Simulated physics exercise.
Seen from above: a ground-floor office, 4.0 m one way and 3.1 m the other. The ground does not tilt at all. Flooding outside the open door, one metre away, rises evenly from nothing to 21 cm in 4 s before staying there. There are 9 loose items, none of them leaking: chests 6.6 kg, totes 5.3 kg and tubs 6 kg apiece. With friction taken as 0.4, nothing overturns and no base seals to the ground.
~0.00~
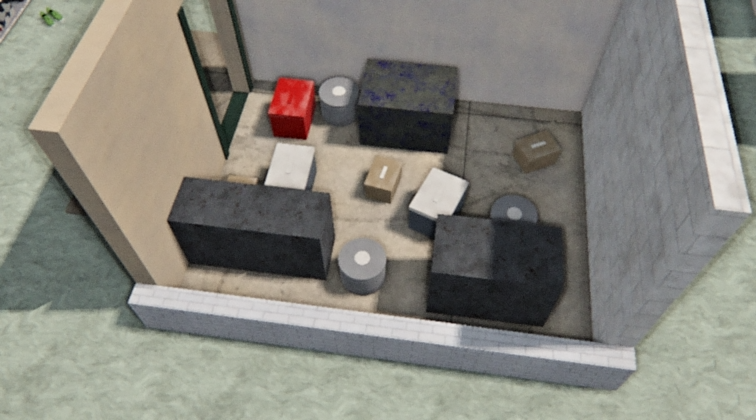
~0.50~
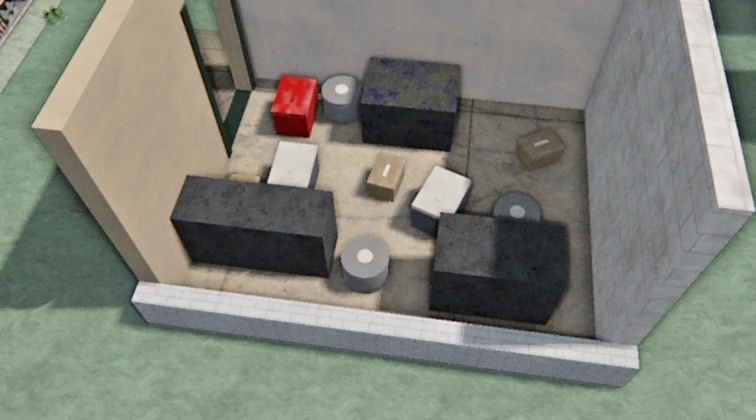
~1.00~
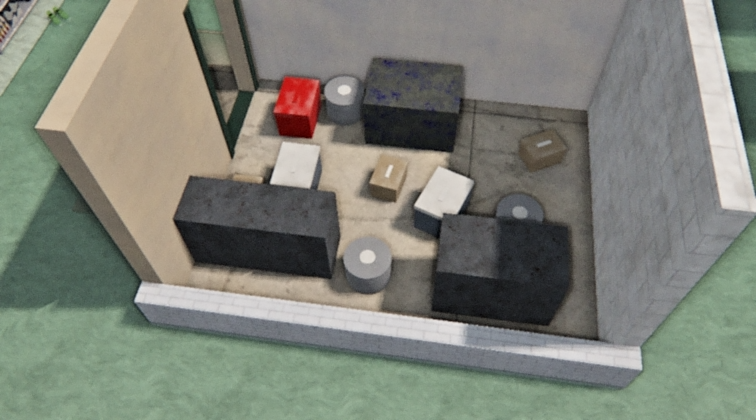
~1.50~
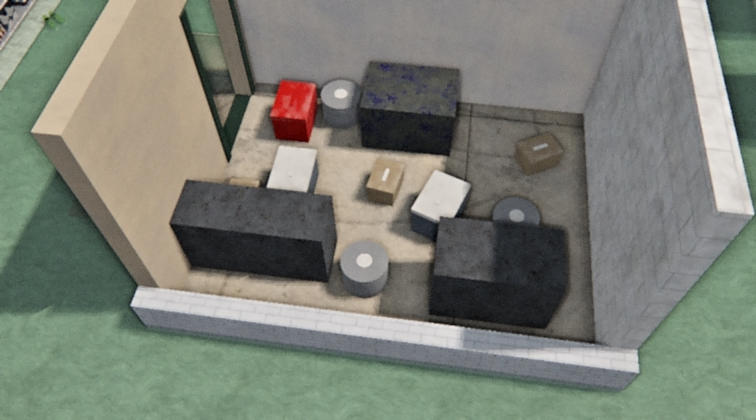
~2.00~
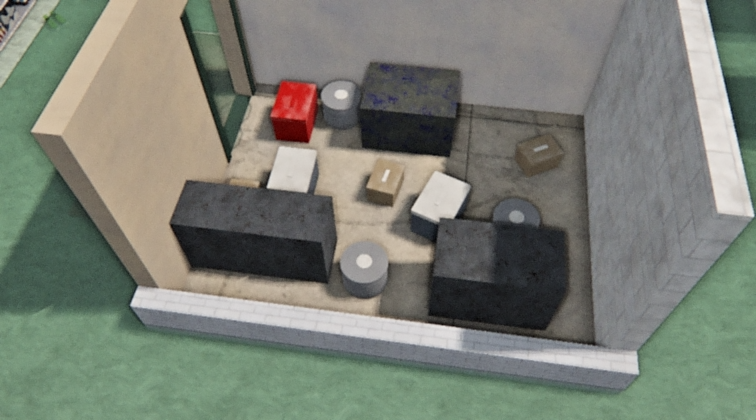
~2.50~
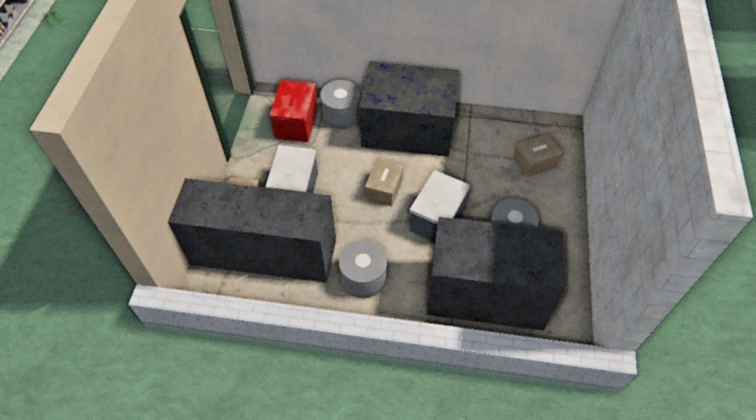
Nothing in the small walled room moved, with the red chest, pale boxes, grey tubs and big dark blocks staying put on the floor, while the view from above shifted very slightly.
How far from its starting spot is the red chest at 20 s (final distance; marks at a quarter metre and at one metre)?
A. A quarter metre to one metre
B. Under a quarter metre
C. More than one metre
C, more than one metre.
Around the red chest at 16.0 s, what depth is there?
Somewhere close to 13 cm.
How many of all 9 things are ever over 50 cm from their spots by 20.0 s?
That comes to 9.
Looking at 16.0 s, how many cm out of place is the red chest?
250 cm, give or take.
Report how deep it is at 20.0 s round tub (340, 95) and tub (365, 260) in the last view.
First about 20 cm, second about 21 cm.
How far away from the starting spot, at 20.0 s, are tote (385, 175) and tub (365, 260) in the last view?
Respectively 150 and 80 cm.
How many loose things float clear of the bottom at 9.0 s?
Count: 9.
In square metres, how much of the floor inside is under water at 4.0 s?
About 3.0 m2.
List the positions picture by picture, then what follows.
In the first frame, the red chest at (291, 97) rests on the ground; water covers 0.0 m2; 0 of 9 have shifted.
In the second frame, the red chest at (294, 95) rests on the ground; water covers 0.0 m2; 0 of 9 have shifted.
In the third frame, the red chest at (297, 96), on the bottom; water covers 0.0 m2; 0 of 9 have shifted.
In the fourth frame, the red chest at (293, 100) rests on the ground; 0.0 m2 under water; 0 of 9 have shifted.
In the fifth frame, the red chest at (294, 100) rests on the ground; water covers 0.0 m2; 0 of 9 have shifted.
In the sixth frame, the red chest at (293, 99), on the bottom; water covers 0.4 m2; 0 of 9 have shifted.
After 4.0 s the red chest is near (323, 110), 0.4 m from its start, afloat; 2 afloat.
After 9.0 s the red chest is near (534, 221), 3.0 m from its start, afloat; 9 afloat.
After 16.0 s the red chest is near (483, 182), 2.3 m from its start, afloat; 9 afloat.
After 20.0 s the red chest is near (508, 109), 2.4 m from its start, afloat; 9 afloat.
